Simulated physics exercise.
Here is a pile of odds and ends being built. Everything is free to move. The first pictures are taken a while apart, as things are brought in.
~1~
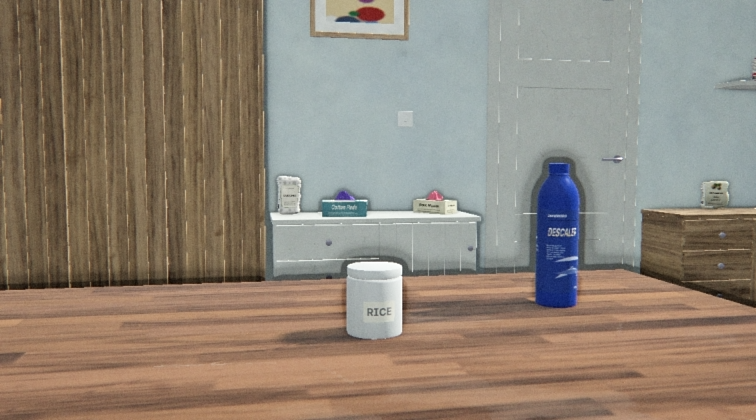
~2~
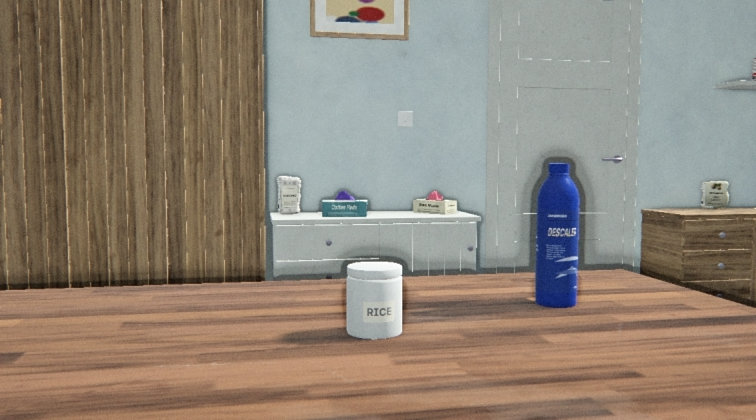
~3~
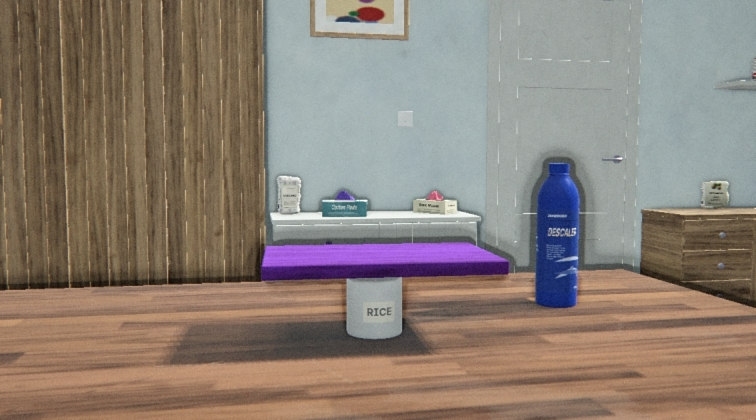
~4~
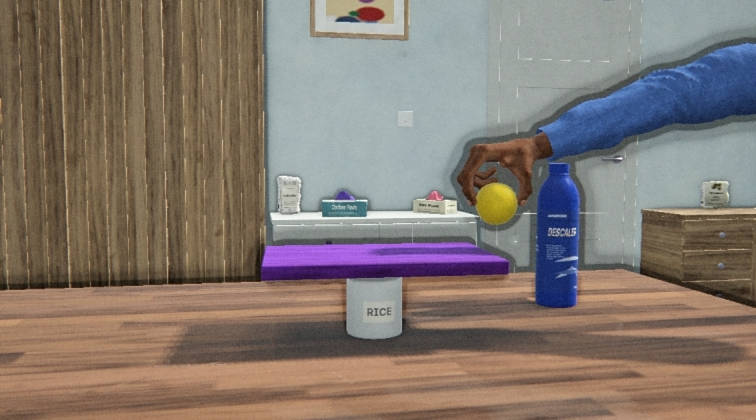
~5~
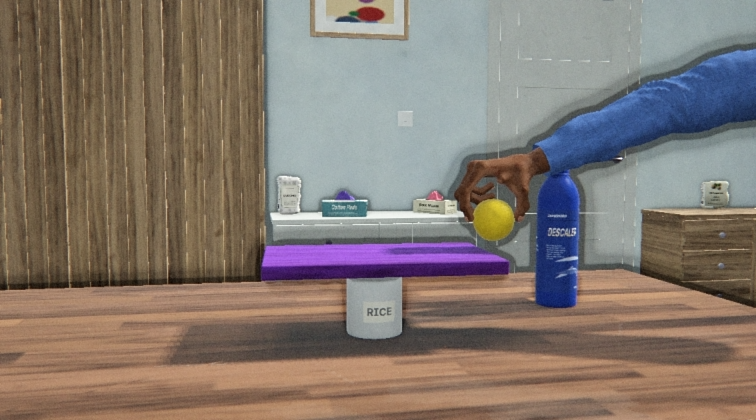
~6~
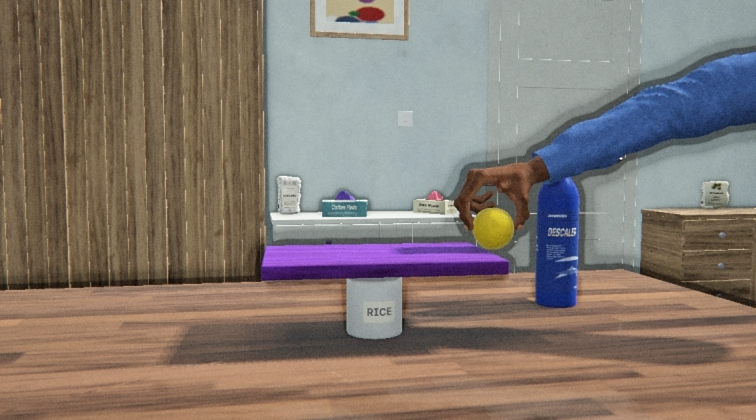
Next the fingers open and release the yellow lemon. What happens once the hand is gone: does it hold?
As it turns out, it gives way.
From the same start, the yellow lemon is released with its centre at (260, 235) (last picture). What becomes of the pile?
Then it gives way.
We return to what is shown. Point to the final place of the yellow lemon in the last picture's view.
Near (532, 305).
Then, 0.30 s on from there, yellow lemon now fallen.
Then, 0.40 s on from there, things are still on the move.
Then, 0.50 s on from there, as before.
In the end, fallen, yellow lemon; the other 3 unmoved. At the end, from the last picture's camera, yellow lemon near (532, 305). The pile loses its balance.
